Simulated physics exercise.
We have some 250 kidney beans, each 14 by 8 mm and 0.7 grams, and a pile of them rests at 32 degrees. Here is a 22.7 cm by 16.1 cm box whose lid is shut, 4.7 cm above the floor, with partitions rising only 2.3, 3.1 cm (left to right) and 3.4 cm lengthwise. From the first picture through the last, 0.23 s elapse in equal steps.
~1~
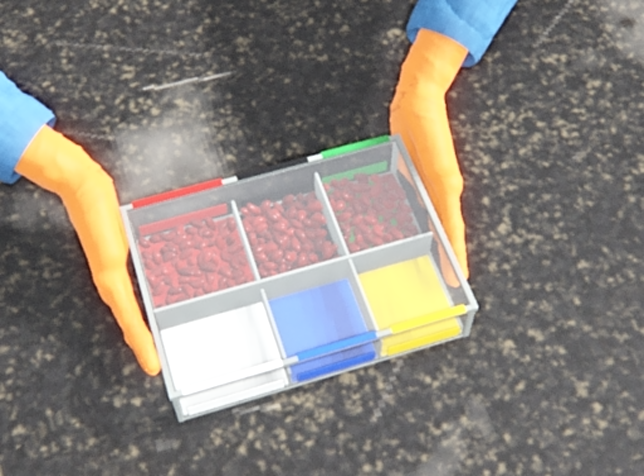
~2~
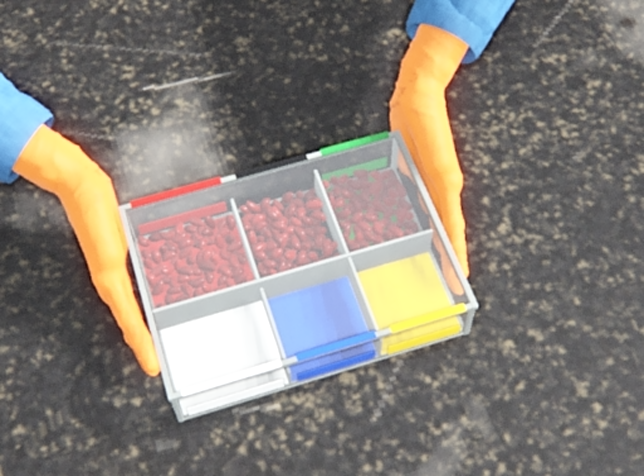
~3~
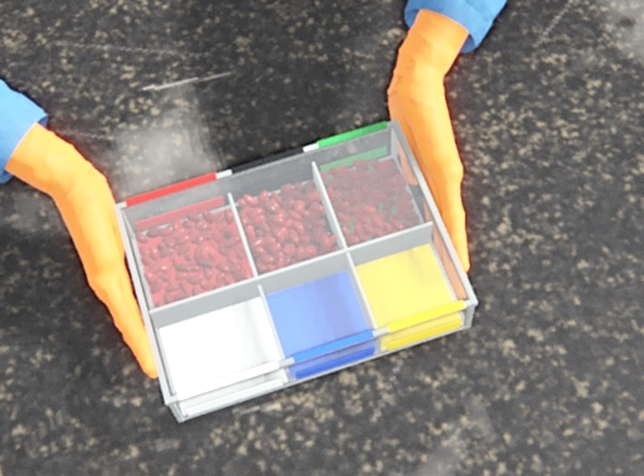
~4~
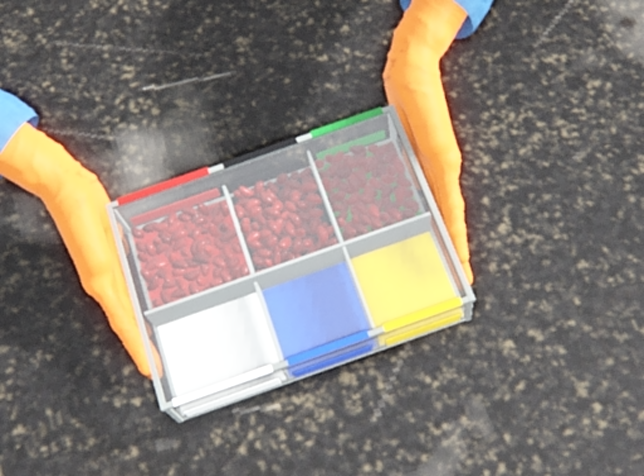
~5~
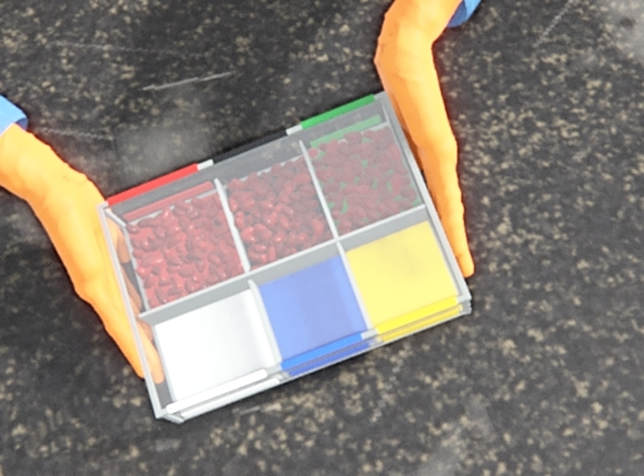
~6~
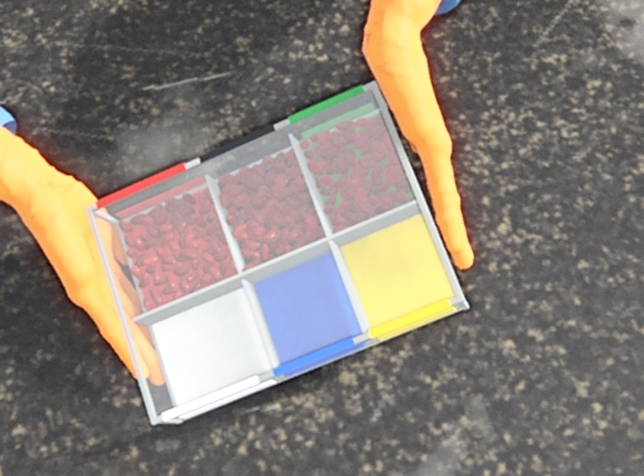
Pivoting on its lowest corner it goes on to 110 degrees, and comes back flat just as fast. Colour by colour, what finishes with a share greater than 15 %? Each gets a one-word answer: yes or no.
My answers are red yes, blue no, green yes, yellow no, white yes, black no.
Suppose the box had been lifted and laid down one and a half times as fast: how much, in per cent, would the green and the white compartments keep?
Outcome, in per cent - green: 25; white: 15.
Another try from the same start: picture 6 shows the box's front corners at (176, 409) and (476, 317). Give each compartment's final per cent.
Each compartment ends with this per cent: Red 15, blue 10, green 20, yellow 10, white 20 and black 20.
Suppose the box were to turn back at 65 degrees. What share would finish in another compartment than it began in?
Roughly 20 percent would.
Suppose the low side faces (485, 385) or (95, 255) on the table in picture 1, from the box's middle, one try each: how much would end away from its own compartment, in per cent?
Near 35 and 40 per cent, in that order.
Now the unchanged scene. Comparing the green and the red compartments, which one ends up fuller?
It is the red one.
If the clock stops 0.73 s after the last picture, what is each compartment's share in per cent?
Red 45, blue 0, green 25, yellow 0, white 15, black 10.
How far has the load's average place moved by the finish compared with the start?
Displacement: Near 6.0 cm.
Then, 0.73 s after the last picture, tilt 109 degrees; red 45 %, green 25 %, white 15 %, black 10 %.
Then, 1.21 s after the last picture, tilt 47 degrees; red 50 %, green 25 %, white 25 %, black 5 %.
Then, 1.76 s after the last picture, tilt 0 degrees; red 50 %, green 25 %, white 25 %, black 5 %.
In the end, red 50 %, blue 0 %, green 25 %, yellow 0 %, white 25 %, black 5 %.
